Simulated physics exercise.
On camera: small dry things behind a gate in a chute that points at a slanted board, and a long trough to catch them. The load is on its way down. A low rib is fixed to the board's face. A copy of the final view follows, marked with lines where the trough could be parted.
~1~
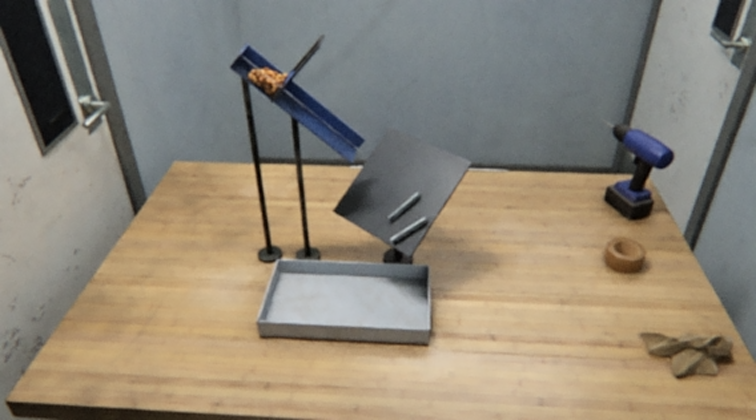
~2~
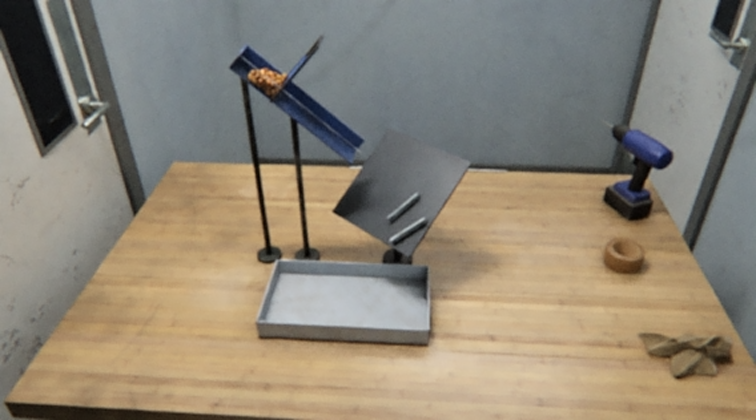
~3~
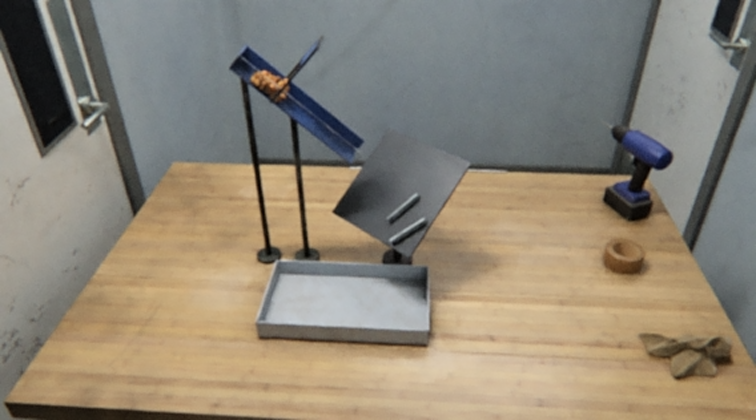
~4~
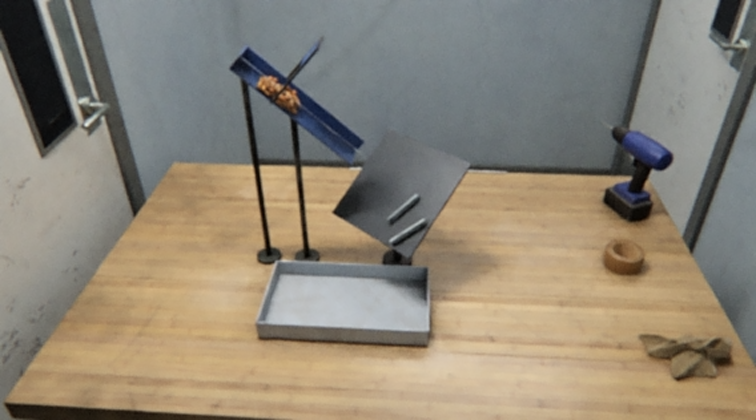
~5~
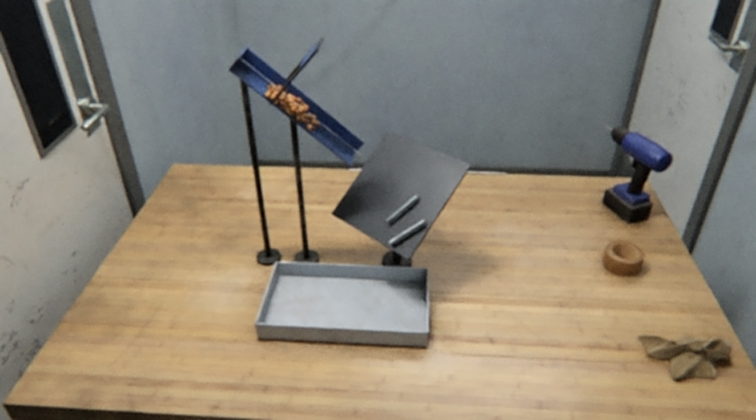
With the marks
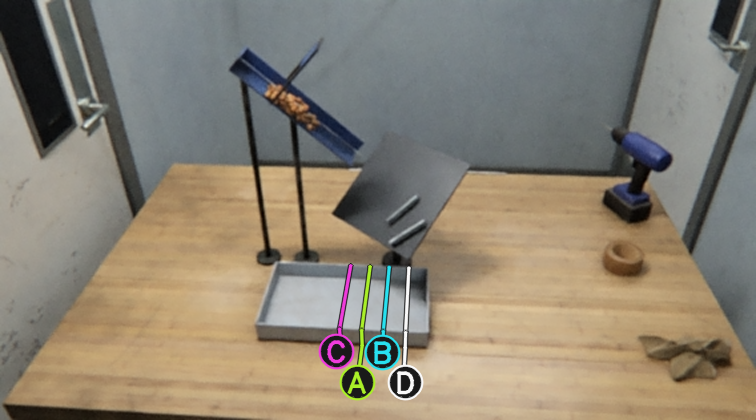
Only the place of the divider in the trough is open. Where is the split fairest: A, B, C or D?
Choose C.
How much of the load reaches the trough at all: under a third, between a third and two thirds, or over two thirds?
About that: Over two thirds.
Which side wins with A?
More lands on the left.
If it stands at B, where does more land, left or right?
The left side.
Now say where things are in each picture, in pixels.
In the first frame, load behind the gate at (270, 80), roasted chickpeas; lip of the chute at (354, 157), sloping fairly steeply.
In the second frame, middle of the board at (398, 188), tilted fairly steeply; middle of its low edge at (368, 233); of its high edge at (428, 144).
In the third frame, front corners of the trough at (256, 322) and (428, 330), empty; front of the load at (284, 96).
In the fourth frame, middle of the load at (282, 94); its front at (295, 113), about a quarter of the way to the lip; rib from (424, 220) to (390, 241); rib from (417, 195) to (388, 219).
In the fifth frame, middle of the load at (290, 101); its front at (317, 124), about half of the way to the lip.
On the marked copy, line A crosses the front rim at (361, 329); line B crosses the front rim at (383, 330); line C crosses the front rim at (339, 328); line D crosses the front rim at (405, 331).
Choosing A, of what is caught, nearly all on the left of the divider, a small part on the right.
Choosing B, of what is caught, nearly all on the left of the divider, a stray few on the right.
Choosing C, of what is caught, about half on the left of the divider, about half on the right.
Choosing D, of what is caught, all on the left of the divider, none on the right.
